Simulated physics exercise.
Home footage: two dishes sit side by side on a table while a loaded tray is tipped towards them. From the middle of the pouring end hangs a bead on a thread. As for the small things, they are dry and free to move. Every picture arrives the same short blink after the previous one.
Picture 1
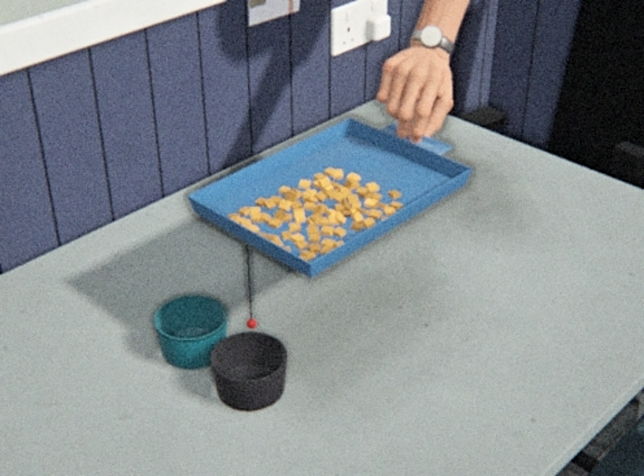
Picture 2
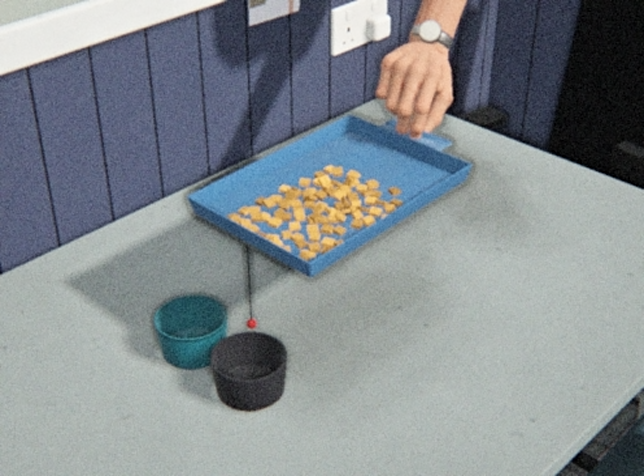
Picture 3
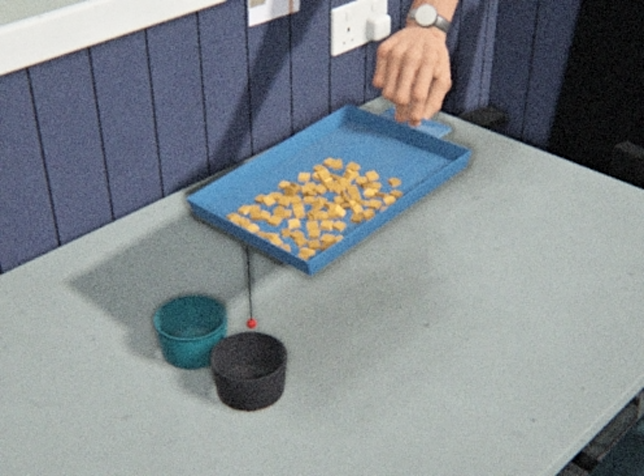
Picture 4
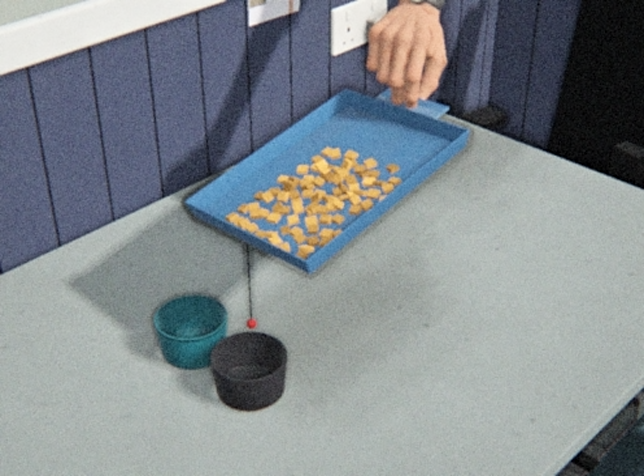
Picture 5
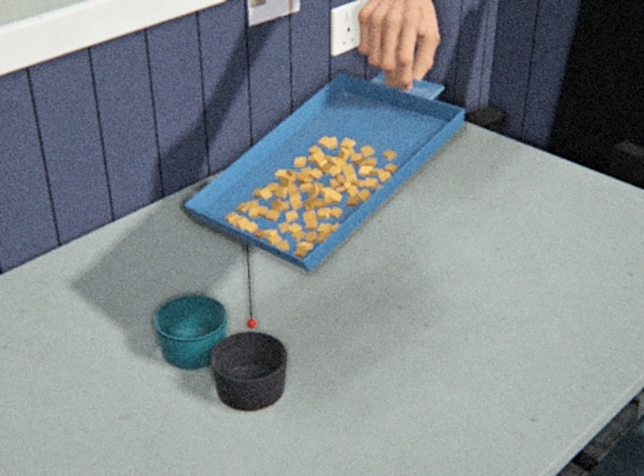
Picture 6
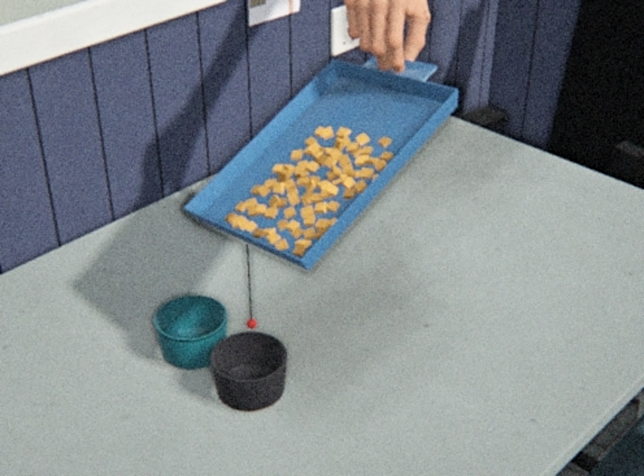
A hand raising the handle end of a blue tray of cereal squares, tilting it above teal and black dishes on a table.
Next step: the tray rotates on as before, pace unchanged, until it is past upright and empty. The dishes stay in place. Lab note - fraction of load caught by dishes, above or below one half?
Above one half.
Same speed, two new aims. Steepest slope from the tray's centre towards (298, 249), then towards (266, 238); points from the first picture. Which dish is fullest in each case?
Try 1: Right-side dish. Try 2: Right-side dish.
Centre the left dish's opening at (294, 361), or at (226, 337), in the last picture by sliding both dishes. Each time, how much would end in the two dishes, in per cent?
Around 0 and around 40 per cent, in that order.
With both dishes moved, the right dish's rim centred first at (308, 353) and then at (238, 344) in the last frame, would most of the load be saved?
First shift, a minority share; second shift, a majority share.
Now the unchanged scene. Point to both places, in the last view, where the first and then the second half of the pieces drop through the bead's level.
Around (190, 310), followed by around (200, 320).
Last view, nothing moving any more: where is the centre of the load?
The centre ends up roughly at (190, 357).
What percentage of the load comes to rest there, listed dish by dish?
Per hundred pieces, the left dish ends with about 60 and the right dish with about 10.
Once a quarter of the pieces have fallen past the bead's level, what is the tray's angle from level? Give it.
Reading: Some 105°.
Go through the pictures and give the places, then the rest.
Corners of the pouring end (194, 196) and (310, 260), level; middle of the load (318, 211), cereal squares; left dish (164, 347); right dish (222, 388); bead on its thread (252, 324), in the first frame.
Corners of the pouring end (193, 196) and (310, 260), level; middle of the load (318, 210), in the second frame.
Corners of the pouring end (192, 198) and (309, 259), tipped barely, lowest at the left corner; middle of the load (318, 205), in the third frame.
Corners of the pouring end (191, 201) and (306, 257), tipped a little, lowest at the left corner; middle of the load (316, 199), in the fourth frame.
Corners of the pouring end (190, 203) and (304, 256), tipped clearly, lowest at the left corner; middle of the load (317, 188), in the fifth frame.
Corners of the pouring end (189, 206) and (301, 256), tipped clearly, lowest at the left corner; middle of the load (314, 181); left dish (164, 347); right dish (222, 388), in the sixth frame.
Just after the last frame, tray tipped steeply; every one on the tray.
A moment on, tray tipped past a quarter turn; roughly two thirds on the tray; just a few in the right dish; roughly a quarter in the left dish; about a tenth outside both; about a tenth in the air.
Further on, tray tipped past a quarter turn; about a tenth in the right dish; roughly half in the left dish; roughly a third outside both.
When it is over, tray tipped past a quarter turn; about a tenth in the right dish; roughly half in the left dish; roughly a third outside both.
